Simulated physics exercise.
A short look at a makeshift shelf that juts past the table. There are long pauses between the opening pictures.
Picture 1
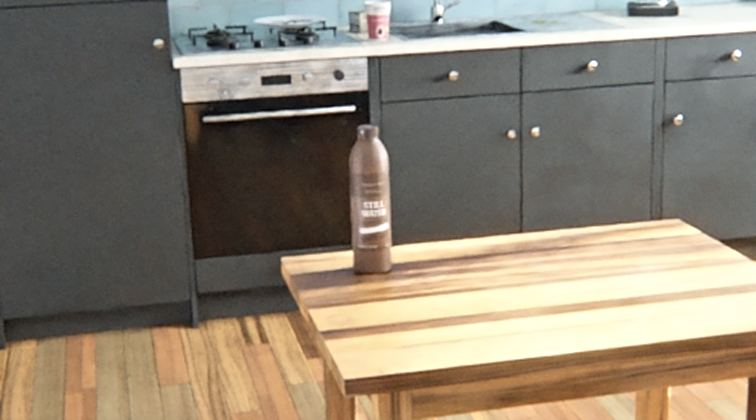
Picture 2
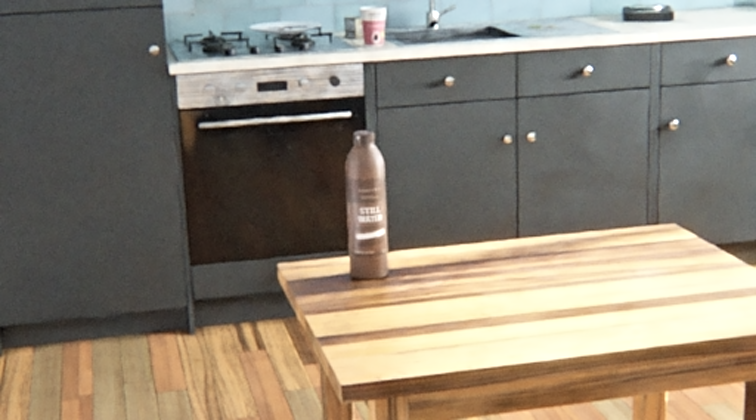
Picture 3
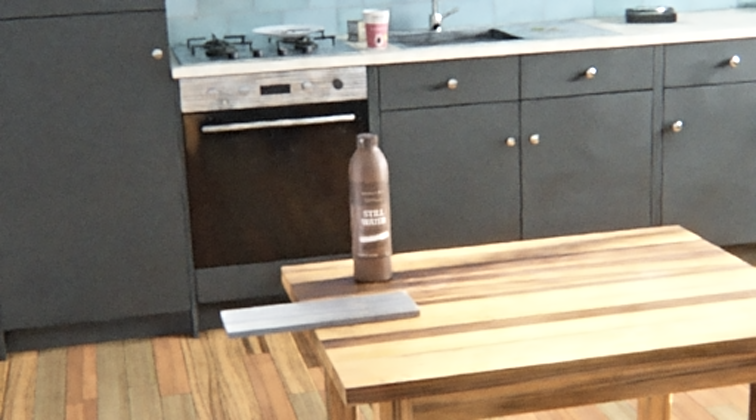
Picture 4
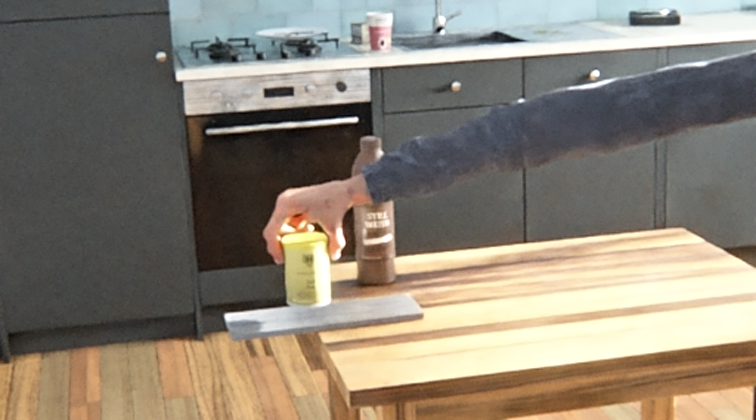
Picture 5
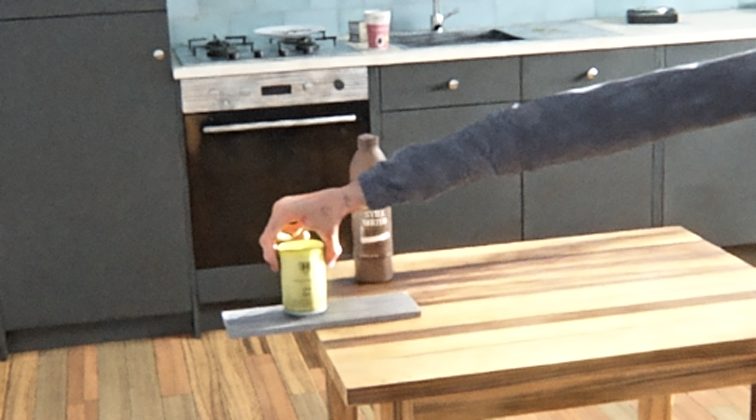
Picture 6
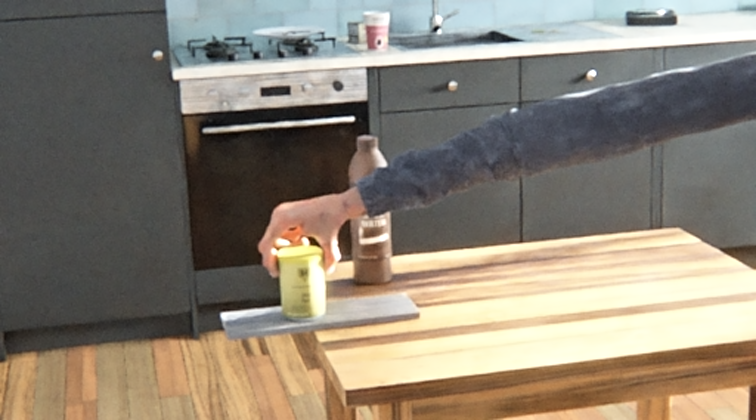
At first, a brown bottle stands alone on a striped wooden table in a kitchen with dark cabinets. Then a grey plank appears at the table's left corner, jutting out past the edge. An arm in a dark sleeve reaches in from the right and lowers a yellow tin onto the plank, keeping hold of it.
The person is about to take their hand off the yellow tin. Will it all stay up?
The plank stays on the table.
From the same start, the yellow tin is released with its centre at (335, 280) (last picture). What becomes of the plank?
Then it stays on the table.
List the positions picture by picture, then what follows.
In the first frame, the last thing is not in view yet.
In the second frame, the last thing is not in view yet.
In the third frame, the last thing is not in view yet; grey plank (320, 314).
The fourth frame shows coming down; yellow tin (307, 270); grey plank (324, 317).
The fifth frame shows coming down; yellow tin (303, 277); grey plank (321, 315).
The sixth frame shows in place under the hand; yellow tin (302, 283); grey plank (320, 316).
Then, 0.30 s after the last picture, nothing has stirred.
Then, 0.70 s after the last picture, yellow tin resting near (302, 284).
At rest, all 3 in place. Seen from the same camera at the end, yellow tin near (302, 284). The plank holds.
